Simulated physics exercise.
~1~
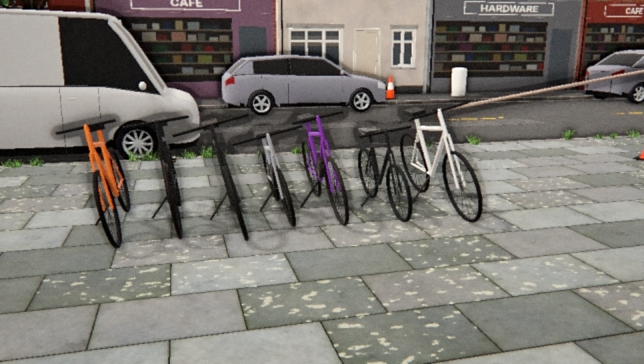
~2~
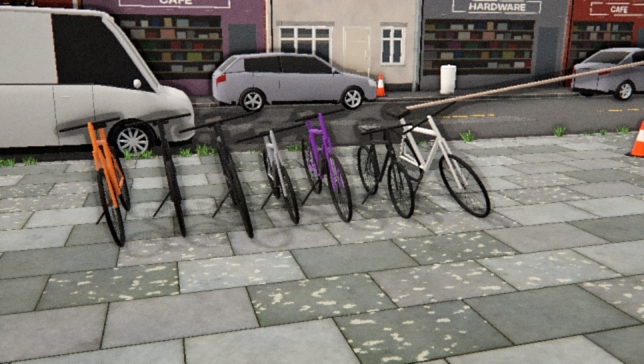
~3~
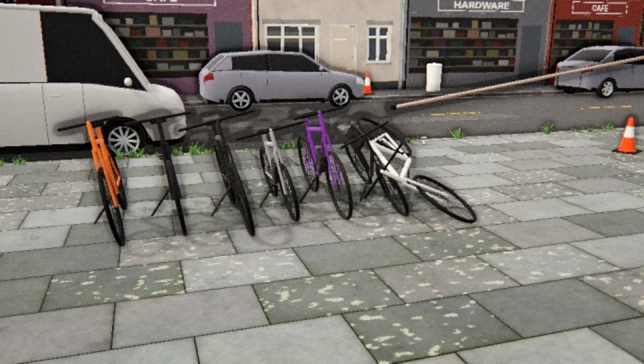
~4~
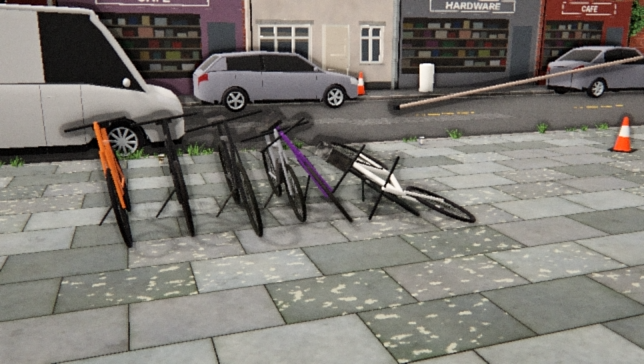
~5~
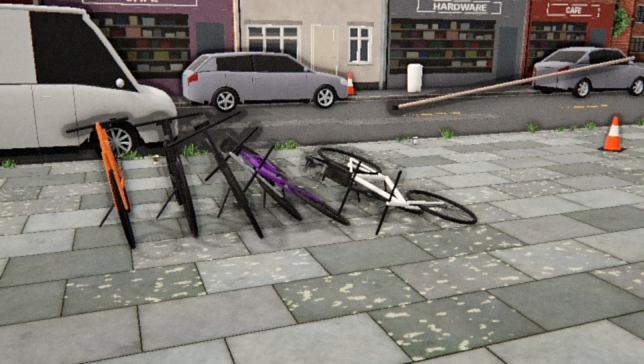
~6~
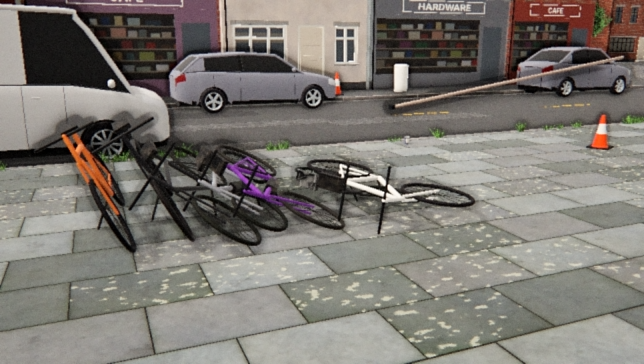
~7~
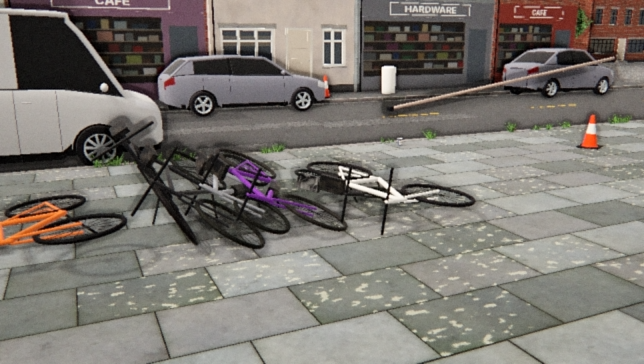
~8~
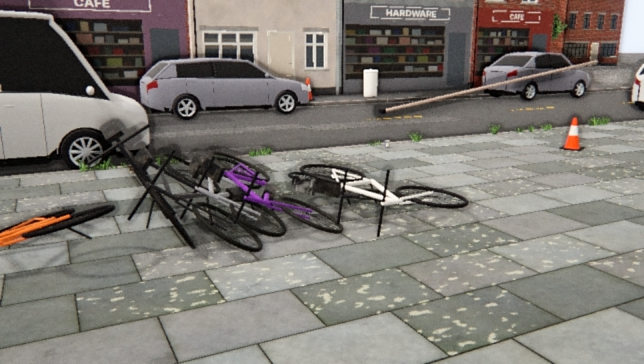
The footage shows a row of seven bicycles on a paved street as a pole nudges the white one at the right end, and it tips left into its neighbour. The fall spreads leftward through the purple bicycle to the orange one, leaving all of them toppled.
